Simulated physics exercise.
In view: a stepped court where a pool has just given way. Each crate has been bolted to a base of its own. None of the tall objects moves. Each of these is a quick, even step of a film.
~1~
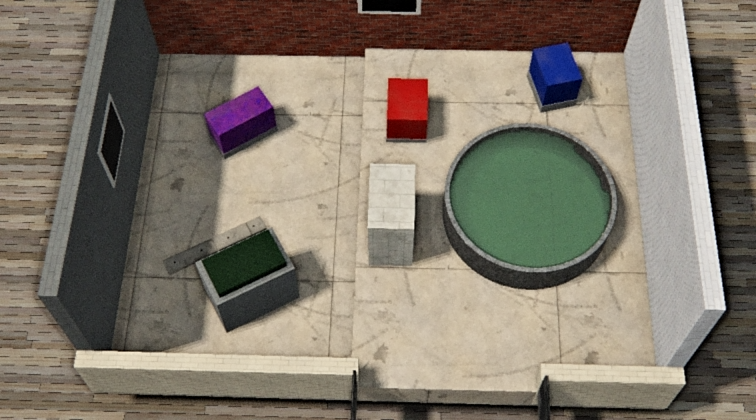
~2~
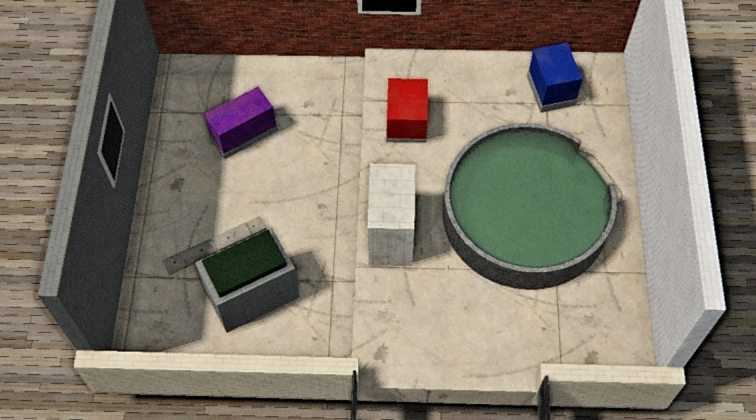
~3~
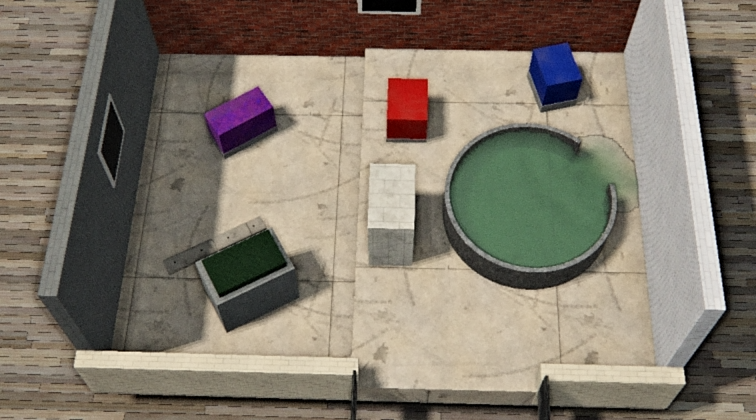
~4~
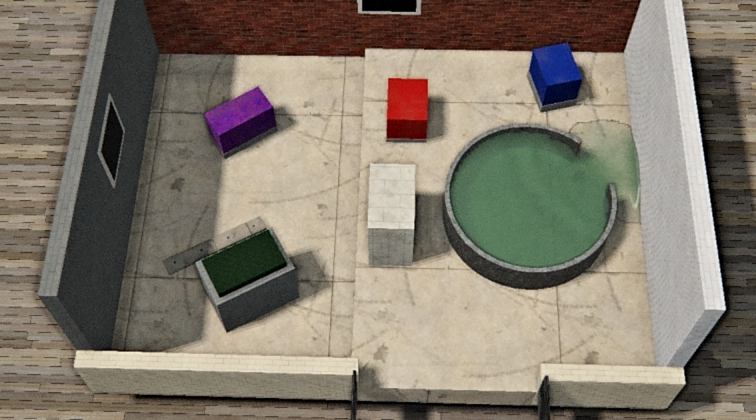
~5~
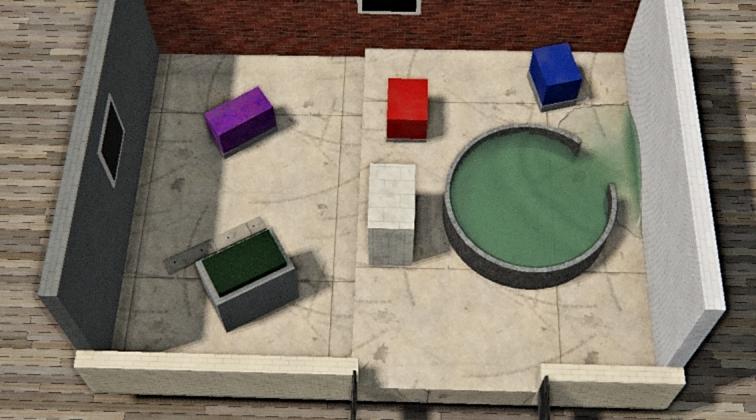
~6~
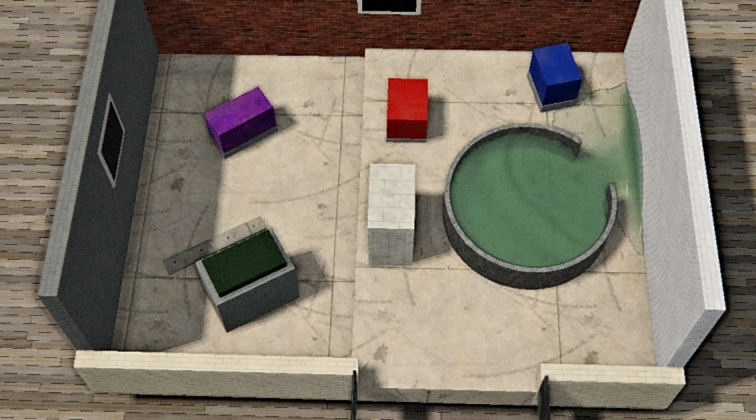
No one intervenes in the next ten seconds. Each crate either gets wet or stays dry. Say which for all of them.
The purple crate will be a dry one. The red crate will be a wet one. The blue crate will be a wet one.
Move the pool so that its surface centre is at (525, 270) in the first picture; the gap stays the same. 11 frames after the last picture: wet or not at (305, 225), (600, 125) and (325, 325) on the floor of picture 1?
As listed: No water, awash, free of water.
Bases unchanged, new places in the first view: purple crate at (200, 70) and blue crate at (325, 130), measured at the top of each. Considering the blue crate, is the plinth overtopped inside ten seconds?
The blue crate is untouched.
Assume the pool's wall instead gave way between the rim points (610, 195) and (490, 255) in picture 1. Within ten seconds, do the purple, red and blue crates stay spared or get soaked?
Going crate by crate, the purple one stays out of reach, then the red one stays out of reach, then the blue one stays out of reach.
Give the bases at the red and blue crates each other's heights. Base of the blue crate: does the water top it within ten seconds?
Note: Blue crate is flooded.
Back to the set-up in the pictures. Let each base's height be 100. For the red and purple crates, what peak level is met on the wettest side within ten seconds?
I'd say 190 per cent for the first one and 70 per cent for the second.
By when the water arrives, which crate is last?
Answer: The purple one.
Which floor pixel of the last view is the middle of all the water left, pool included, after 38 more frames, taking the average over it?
Roughly (499, 176).
A moment on, water covers 10 % of the floor; the purple crate not reached, the red crate not reached, the blue crate water round its plinth.
Next, water covers 20 % of the floor; the purple crate not reached, the red crate not reached, the blue crate water round its plinth.
Then, water covers 35 % of the floor; the purple crate not reached, the red crate water round its plinth, the blue crate water round its plinth.
Later, water covers 65 % of the floor; the purple crate water round its plinth, the red crate water round its plinth, the blue crate water round its plinth.
In the end, water covers 90 % of the floor; the purple crate stayed above the water, the red crate was topped, the blue crate was topped.
